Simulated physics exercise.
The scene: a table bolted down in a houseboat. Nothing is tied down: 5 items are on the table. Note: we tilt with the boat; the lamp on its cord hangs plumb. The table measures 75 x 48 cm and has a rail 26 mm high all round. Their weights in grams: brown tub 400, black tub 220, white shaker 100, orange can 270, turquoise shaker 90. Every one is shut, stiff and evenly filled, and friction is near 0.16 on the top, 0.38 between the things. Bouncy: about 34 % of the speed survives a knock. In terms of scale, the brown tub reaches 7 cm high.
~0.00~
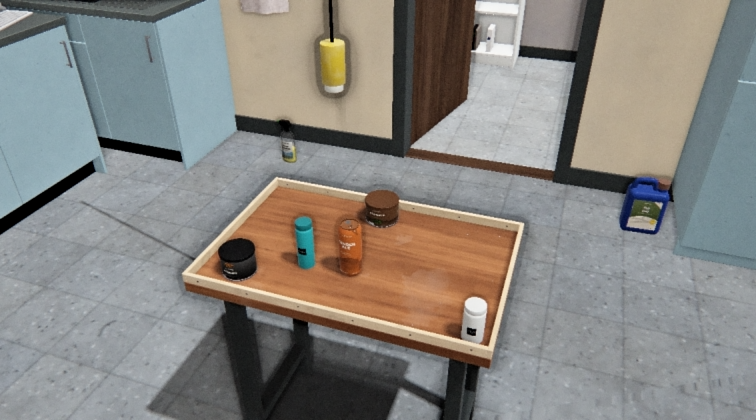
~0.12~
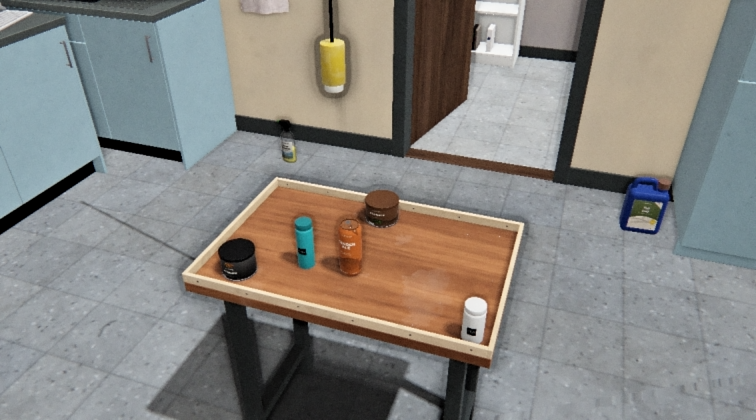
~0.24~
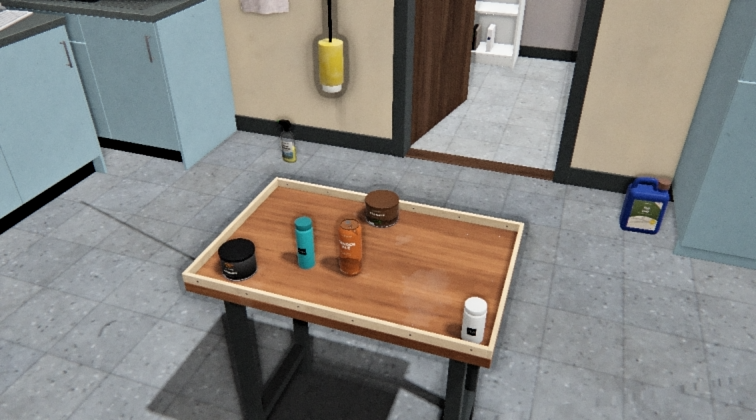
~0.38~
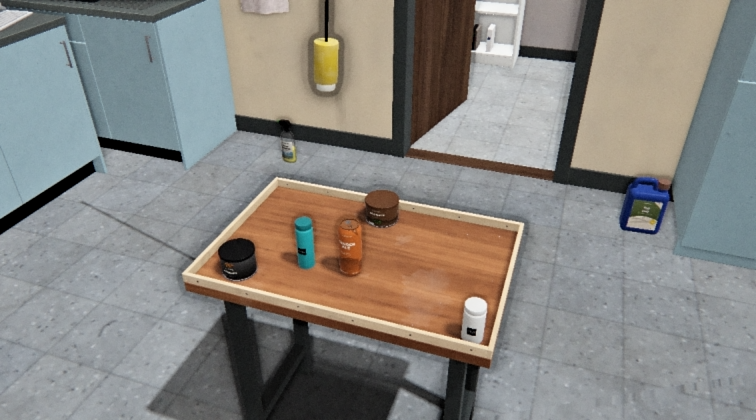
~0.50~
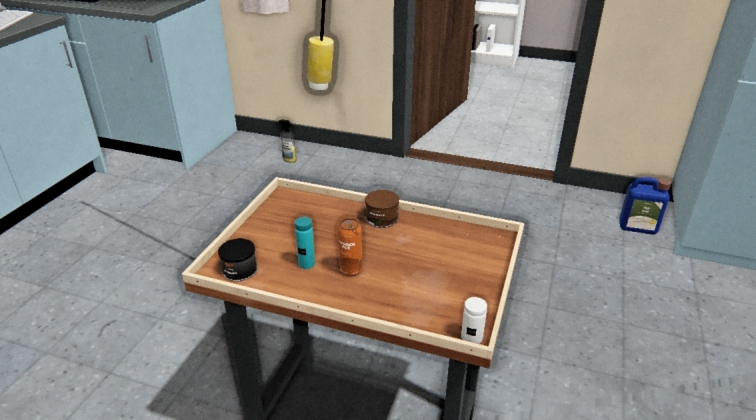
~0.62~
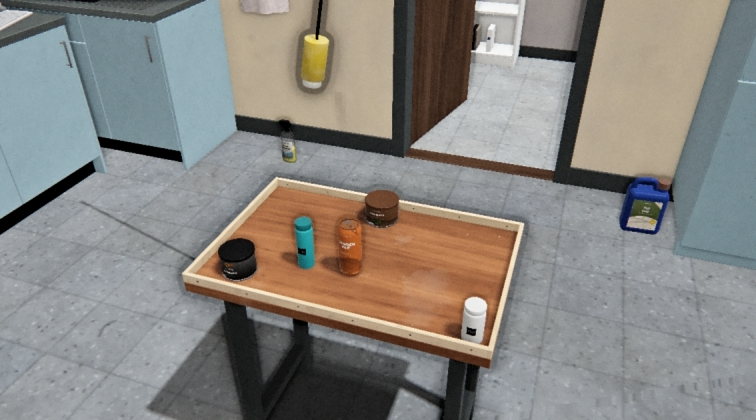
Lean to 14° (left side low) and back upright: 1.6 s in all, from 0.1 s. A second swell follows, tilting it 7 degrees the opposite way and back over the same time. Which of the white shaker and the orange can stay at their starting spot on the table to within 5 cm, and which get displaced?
The white shaker gets displaced; the orange can gets displaced.
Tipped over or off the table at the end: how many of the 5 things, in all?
Tally: 0.
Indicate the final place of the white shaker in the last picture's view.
It winds up close to (391, 302).
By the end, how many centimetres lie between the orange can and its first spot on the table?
Displacement: Approx. 21 cm.
By 1.02 s, boat heeled 13°, left side down; orange can 5 cm from its spot near (332, 244); white shaker 4 cm from its spot near (454, 316); turquoise shaker 5 cm from its spot.
By 1.22 s, boat heeled 9°, left side down; orange can 12 cm from its spot near (308, 239); white shaker 11 cm from its spot near (427, 310); turquoise shaker 12 cm from its spot.
By 1.32 s, boat heeled 6°, left side down; orange can 15 cm from its spot near (296, 236); white shaker 14 cm from its spot near (413, 307); turquoise shaker 15 cm from its spot.
By 1.52 s, boat heeled 2°, left side down; orange can 20 cm from its spot near (277, 233); white shaker 18 cm from its spot near (393, 302); turquoise shaker 20 cm from its spot.
When it is over (3.8 s), not toppled but over 5 cm from the start, brown tub, black tub, white shaker, orange can and turquoise shaker. End places, in pixels of the last picture, white shaker near (391, 301), orange can near (275, 232).
